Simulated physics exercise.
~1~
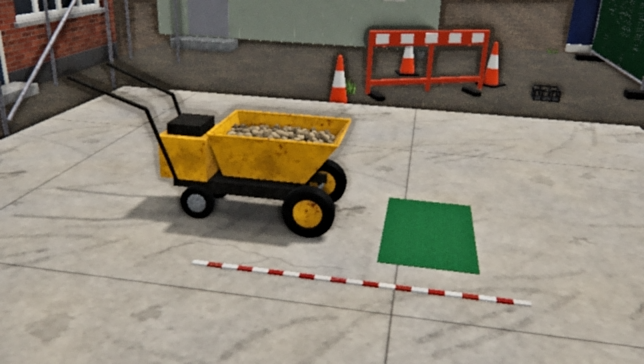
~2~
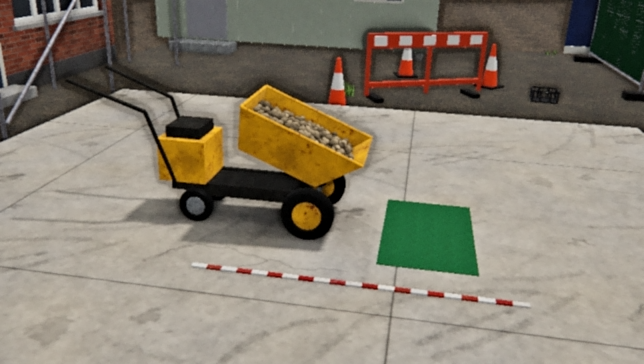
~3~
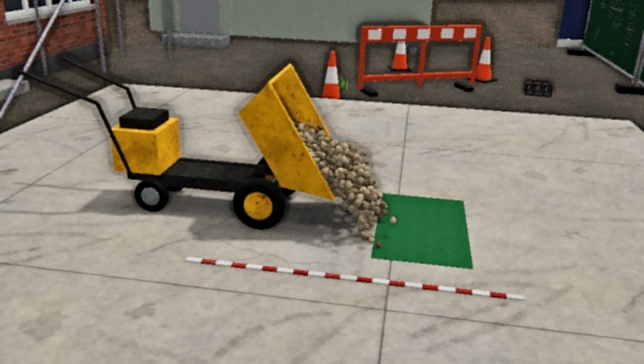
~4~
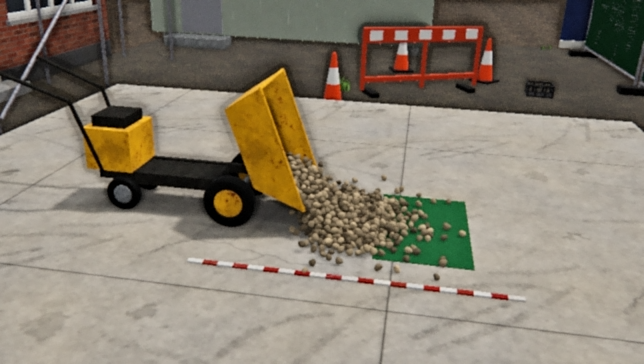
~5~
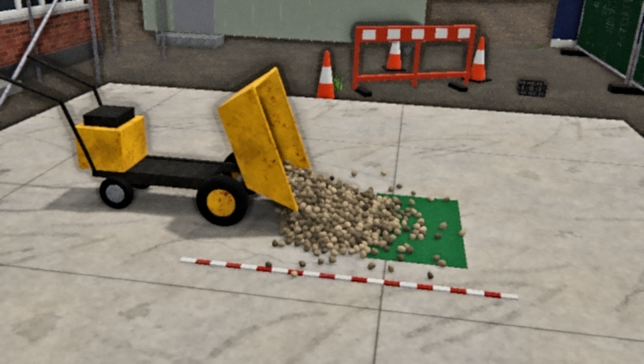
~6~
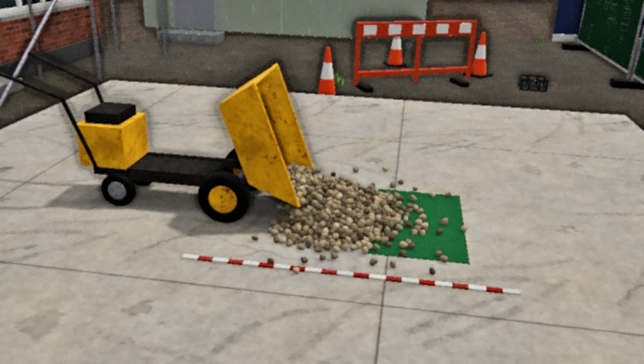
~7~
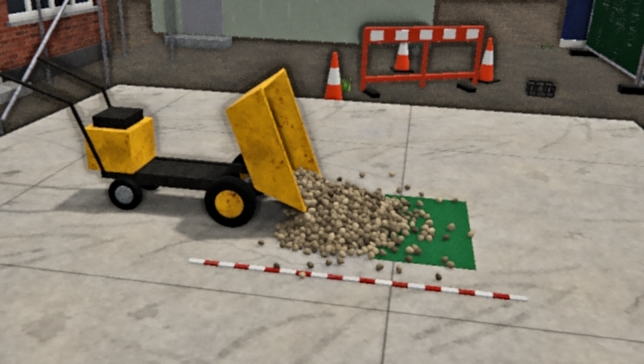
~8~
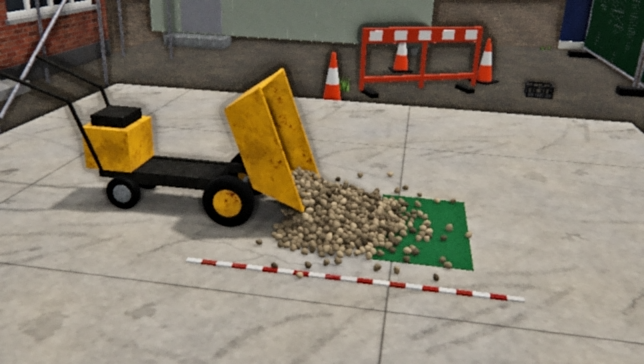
On a paved yard beside a brick building, a yellow motor barrow loaded with smooth pebbles stands near a green sheet and a red-and-white striped staff. Its skip starts tipping forward to the right, the stones still inside. As it steepens, the pebbles pour over the lip towards the sheet's near edge, while the barrow draws back to the left. The skip reaches its steepest tilt and more stones tumble out. Finally it holds still, with most of the load heaped on the paving short of the sheet and only a small share scattered on the green.
